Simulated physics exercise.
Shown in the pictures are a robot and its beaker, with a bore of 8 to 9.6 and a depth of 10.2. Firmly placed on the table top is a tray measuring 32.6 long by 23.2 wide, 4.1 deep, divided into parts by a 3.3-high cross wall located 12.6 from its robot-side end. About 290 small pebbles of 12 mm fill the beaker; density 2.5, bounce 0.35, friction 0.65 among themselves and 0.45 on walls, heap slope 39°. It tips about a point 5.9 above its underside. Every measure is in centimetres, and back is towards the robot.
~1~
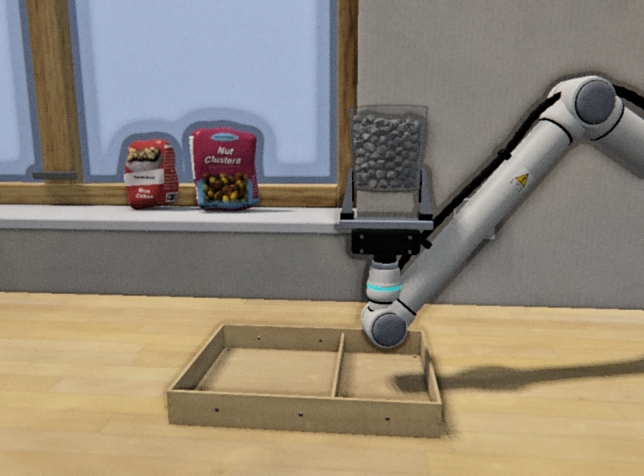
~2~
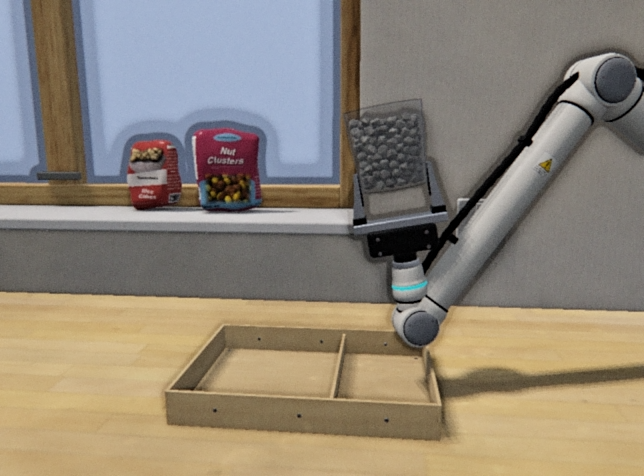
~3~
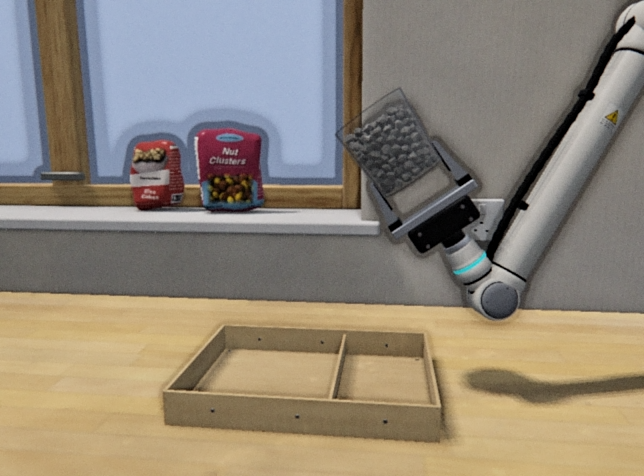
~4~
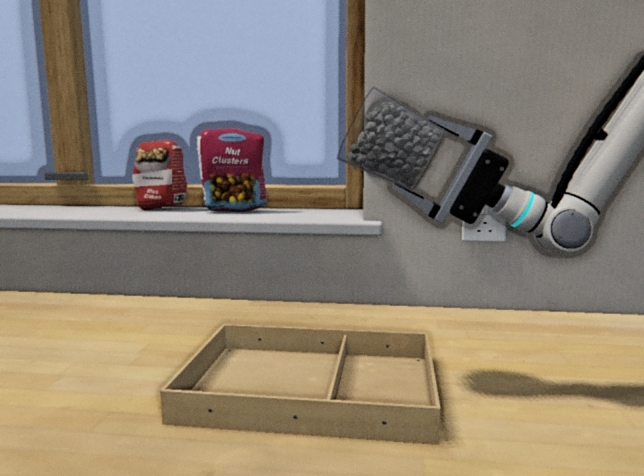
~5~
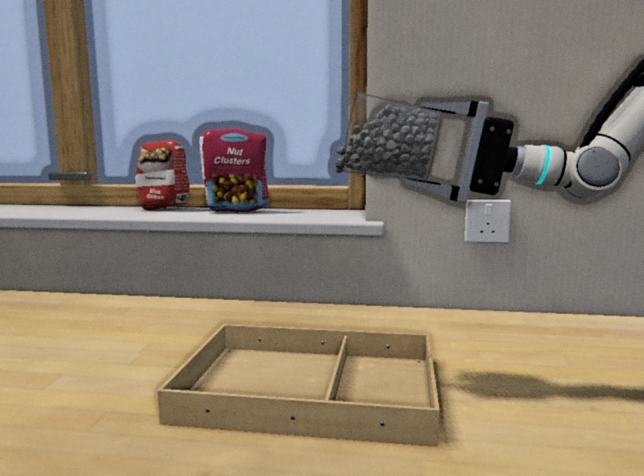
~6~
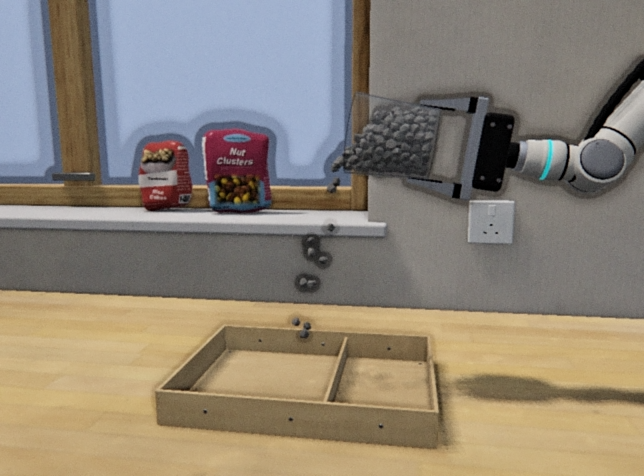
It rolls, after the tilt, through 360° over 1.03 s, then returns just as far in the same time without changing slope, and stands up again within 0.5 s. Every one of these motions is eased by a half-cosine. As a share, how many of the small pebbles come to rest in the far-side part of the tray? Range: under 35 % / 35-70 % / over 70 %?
35 to 70 %.
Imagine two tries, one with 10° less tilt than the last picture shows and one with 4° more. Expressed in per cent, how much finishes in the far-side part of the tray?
Roughly 20 % on the first try and 70 % on the second.
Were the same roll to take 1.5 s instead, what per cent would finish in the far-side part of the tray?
Then about 55 per cent.
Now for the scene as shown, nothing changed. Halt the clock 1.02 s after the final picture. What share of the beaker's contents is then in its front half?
About 65 %.
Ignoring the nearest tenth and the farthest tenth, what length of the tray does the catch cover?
Spread length: Approx. 14 cm.
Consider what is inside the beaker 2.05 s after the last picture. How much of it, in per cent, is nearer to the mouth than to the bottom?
35 %, roughly.
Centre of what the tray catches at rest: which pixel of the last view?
In the last view, around (281, 384).
Then, 1.02 s later, tipped 82°, highest piece 37 above the table; 193 in the beaker, 81 in the far-side part, 16 in flight or on a rim.
Then, 2.05 s later, tipped 82°, highest piece 36 above the table; 145 in the beaker, 131 in the far-side part, 1 in the robot-side part, 13 in flight or on a rim.
Then, 2.76 s later, upright, highest piece 36 above the table; 145 in the far-side part, 144 in the beaker, 1 in the robot-side part.
Then, 3.46 s later, upright, highest piece 36 above the table; 145 in the far-side part, 144 in the beaker, 1 in the robot-side part.
At rest, 145 in the far-side part, 144 in the beaker, 1 in the robot-side part. That is 50 % in the far-side part of the tray.
